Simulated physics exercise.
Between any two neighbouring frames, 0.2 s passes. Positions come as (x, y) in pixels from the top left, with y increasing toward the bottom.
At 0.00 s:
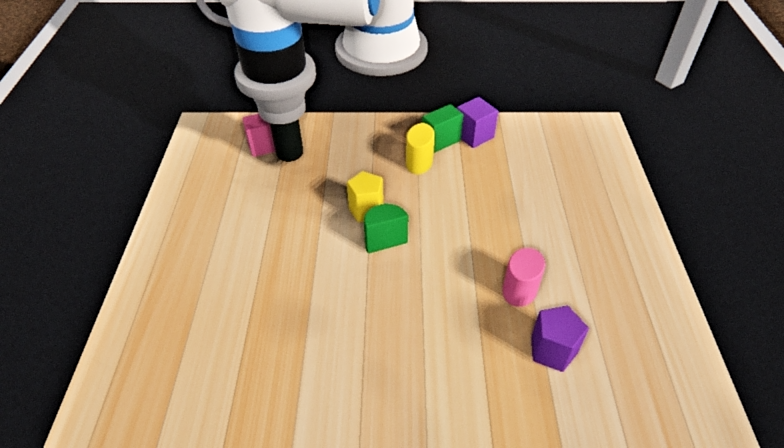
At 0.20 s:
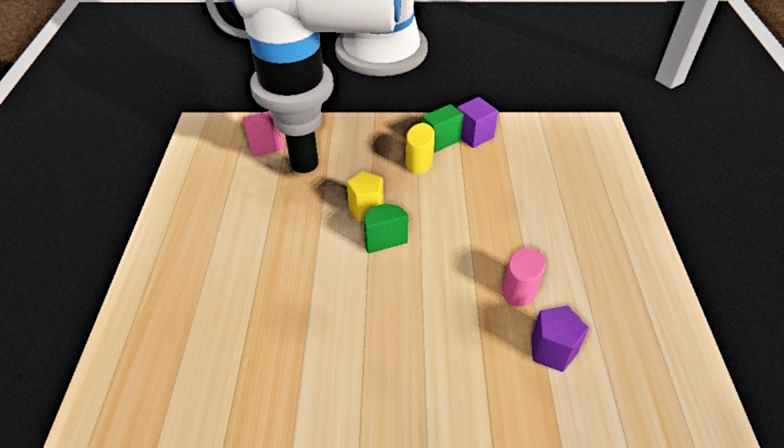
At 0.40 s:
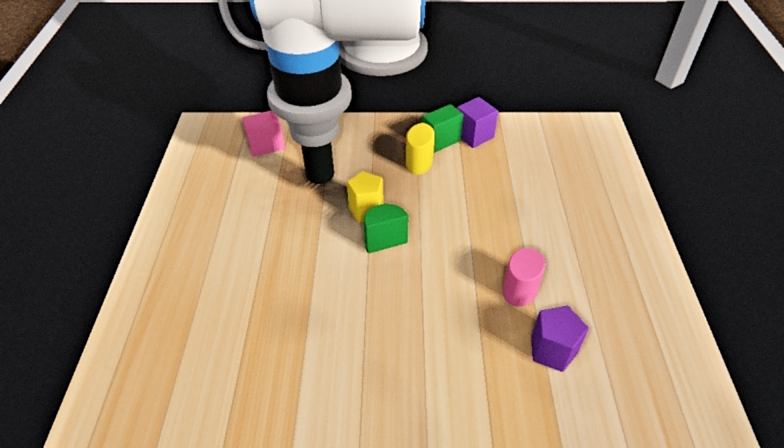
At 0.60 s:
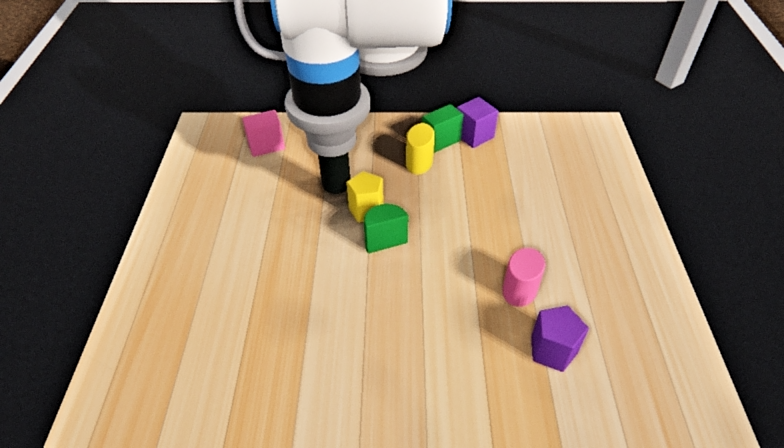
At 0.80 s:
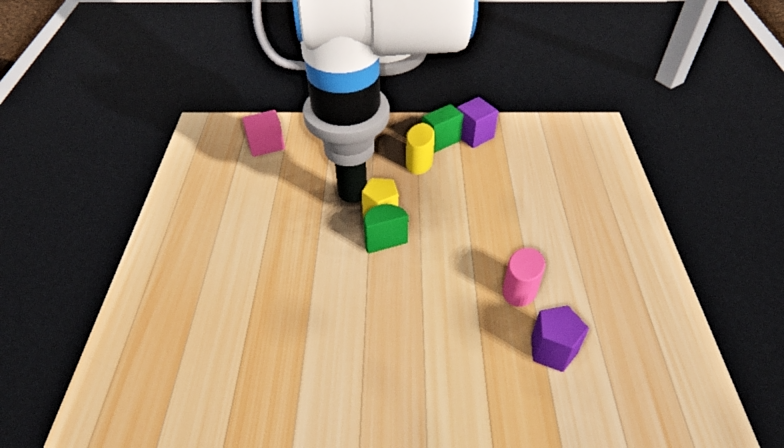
On a wooden tabletop scattered with colorful blocks, a robot arm moved its black rod diagonally down and to the right, then nudged the yellow five-sided block slightly right, behind the green D-shaped one.
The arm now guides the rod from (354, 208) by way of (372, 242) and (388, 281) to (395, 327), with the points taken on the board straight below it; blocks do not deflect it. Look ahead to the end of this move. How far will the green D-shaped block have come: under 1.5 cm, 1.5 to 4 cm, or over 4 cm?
My answer is that it shifts over 4 cm.
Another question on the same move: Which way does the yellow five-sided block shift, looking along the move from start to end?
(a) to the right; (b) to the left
My pick is b.
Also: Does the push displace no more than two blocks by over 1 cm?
Yes, that is what happens.
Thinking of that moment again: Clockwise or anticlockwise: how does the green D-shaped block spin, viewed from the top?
Top view: Counterclockwise.
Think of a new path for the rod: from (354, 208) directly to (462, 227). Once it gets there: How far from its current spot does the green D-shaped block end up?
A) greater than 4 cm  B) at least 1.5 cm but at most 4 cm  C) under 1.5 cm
Option C.
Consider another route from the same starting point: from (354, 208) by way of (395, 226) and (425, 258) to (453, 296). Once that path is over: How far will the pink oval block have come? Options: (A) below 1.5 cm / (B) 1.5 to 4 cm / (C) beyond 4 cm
I choose A.
What follows on the original path. One third of the way, rod (371, 228); yellow five-sided block (395, 195), turned 40° anticlockwise; green D-shaped block (399, 226).
Two thirds of the way, rod (387, 267); yellow five-sided block (395, 195), turned 40° anticlockwise; green D-shaped block (416, 239), turned 70° anticlockwise.
At the end, rod (395, 314); yellow five-sided block (395, 195), turned 40° anticlockwise; green D-shaped block (416, 239), turned 70° anticlockwise.
